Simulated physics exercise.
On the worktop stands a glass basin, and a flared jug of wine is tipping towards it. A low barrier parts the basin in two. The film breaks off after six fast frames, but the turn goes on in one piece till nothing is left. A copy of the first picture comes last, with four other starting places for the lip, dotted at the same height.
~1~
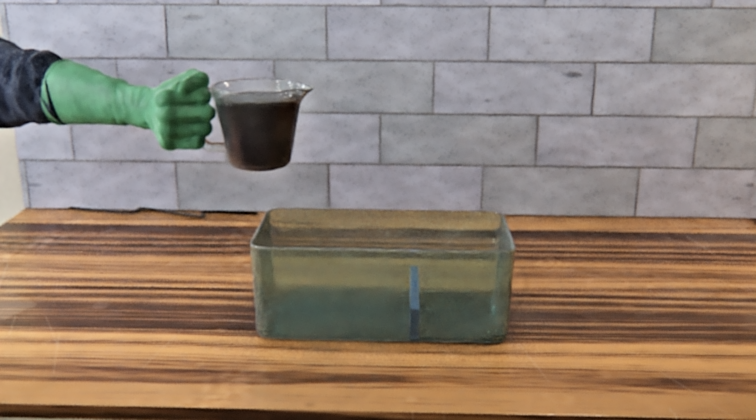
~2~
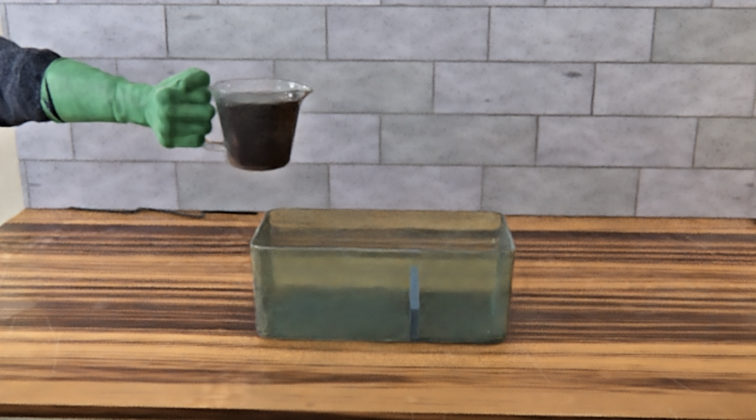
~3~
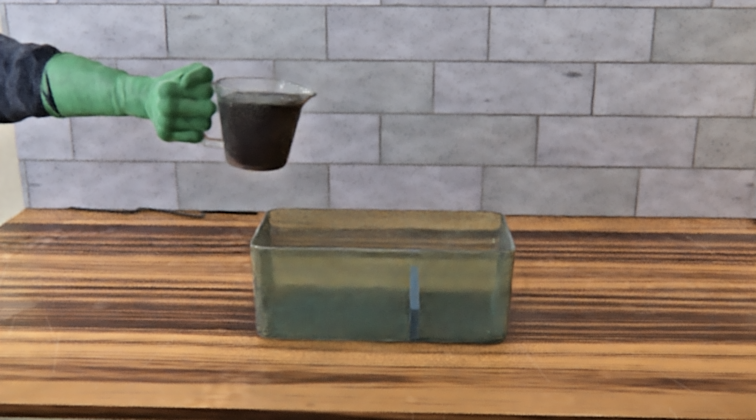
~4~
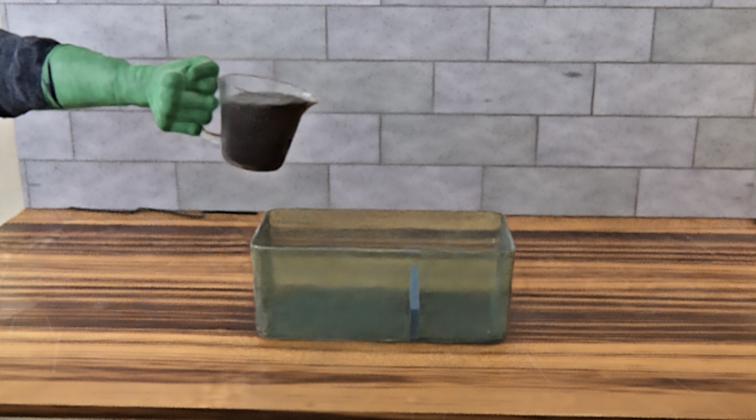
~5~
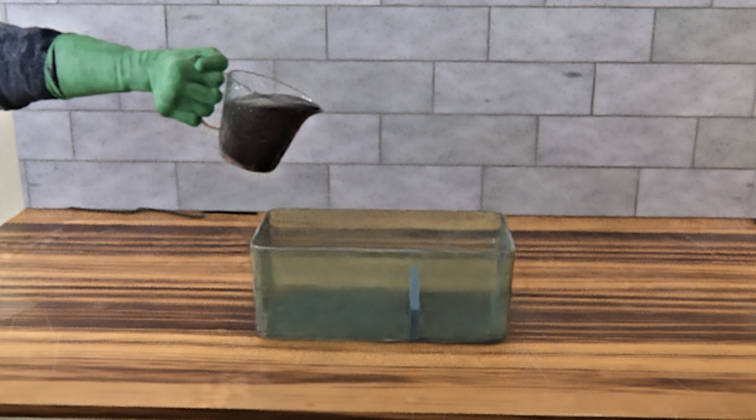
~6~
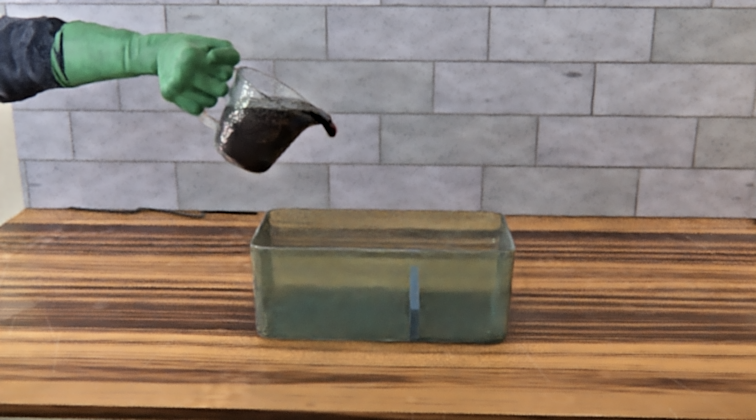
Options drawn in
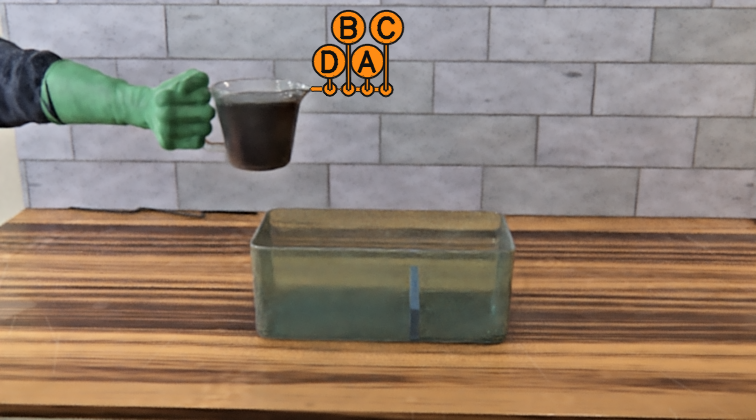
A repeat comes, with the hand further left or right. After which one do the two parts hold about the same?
Best: A.
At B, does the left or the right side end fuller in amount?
More ends on the left.
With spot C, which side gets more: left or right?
More ends on the right.
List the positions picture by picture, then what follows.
The first frame shows upright, lip at (312, 88); basin from (257, 335) to (507, 340); top of the wall at (415, 285); nothing has left yet.
The second frame shows upright, lip at (313, 90); nothing has left yet.
The third frame shows tipped about 6°, lip at (315, 94); nothing has left yet.
The fourth frame shows tipped about 12°, lip at (319, 101); nothing has left yet.
The fifth frame shows tipped about 21°, lip at (322, 111); nothing has left yet.
The sixth frame shows tipped about 32°, lip at (324, 122); wine is over the lip, down to (331, 134).
On the marked copy, A at (367, 89); B at (348, 89); C at (385, 89); D at (329, 89).
For spot A, about 49 % ends left of the wall and 50 % right of it.
For spot B, about 80 % ends left of the wall and 18 % right of it.
For spot C, about 22 % ends left of the wall and 77 % right of it.
For spot D, about 93 % ends left of the wall and 5 % right of it.
